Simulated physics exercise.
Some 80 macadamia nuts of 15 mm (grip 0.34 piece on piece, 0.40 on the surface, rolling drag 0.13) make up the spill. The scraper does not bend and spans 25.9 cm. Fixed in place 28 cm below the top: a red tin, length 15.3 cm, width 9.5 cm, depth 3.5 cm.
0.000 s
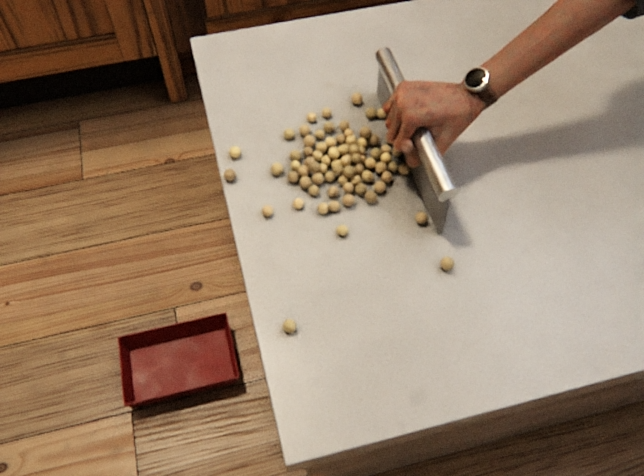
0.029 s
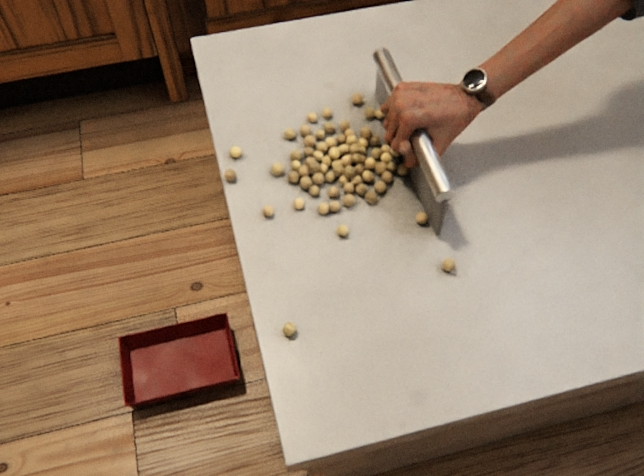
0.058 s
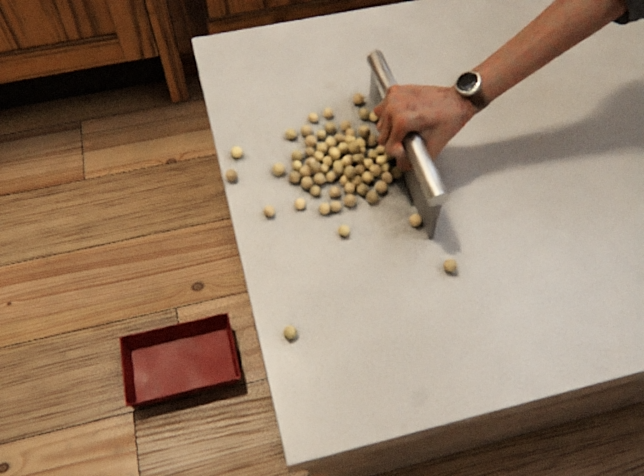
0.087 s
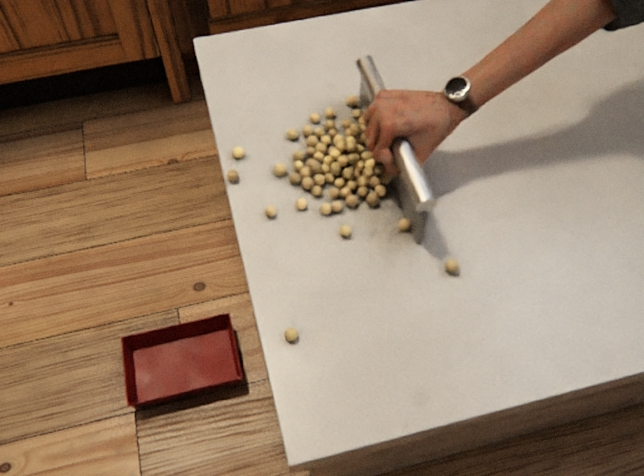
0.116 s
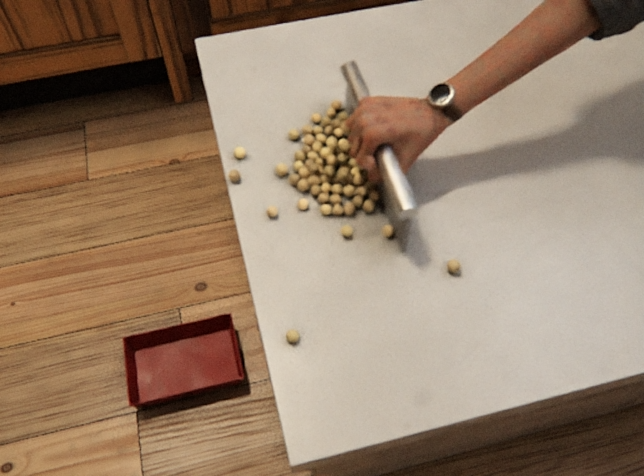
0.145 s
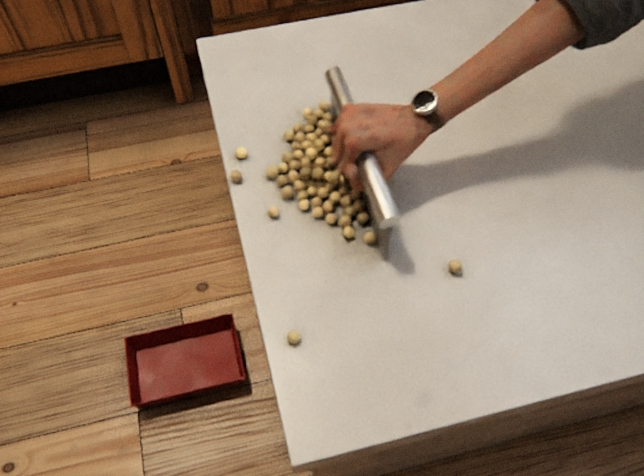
Hand with a wristwatch pushing a metal scraper leftward across a pale tabletop, bunching round nuts together, a few lying apart.
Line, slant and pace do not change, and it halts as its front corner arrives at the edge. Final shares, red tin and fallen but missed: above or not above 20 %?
Red tin: Above; fallen but missed: Above.
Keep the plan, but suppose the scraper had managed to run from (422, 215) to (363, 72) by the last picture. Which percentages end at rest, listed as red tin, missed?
Red tin: 25; missed: 70.
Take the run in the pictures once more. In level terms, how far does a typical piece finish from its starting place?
It works out at about 38 centimetres.
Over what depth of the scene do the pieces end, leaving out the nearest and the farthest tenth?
Around 38 centimetres.
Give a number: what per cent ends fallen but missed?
Result: Around 70 per cent.
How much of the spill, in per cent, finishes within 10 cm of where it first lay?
5 per cent or thereabouts.
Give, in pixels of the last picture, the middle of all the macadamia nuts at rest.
Around pixel (130, 345).
Then, at 0.30 s, scraper 22 cm from its start, spill 26 cm wide; off the edge, not caught 5 %, still on top 95 %.
Then, at 0.45 s, scraper 25 cm from its start, spill 33 cm wide; off the edge, not caught 90 %, still on top 10 %.
After 0.58 s, scraper 25 cm from its start, spill 38 cm wide; red tin 30 %, off the edge, not caught 65 %, still on top 5 %.
In the end, at 1.7 s, red tin 30 %, fallen but missed 70 %, still on top 5 %.
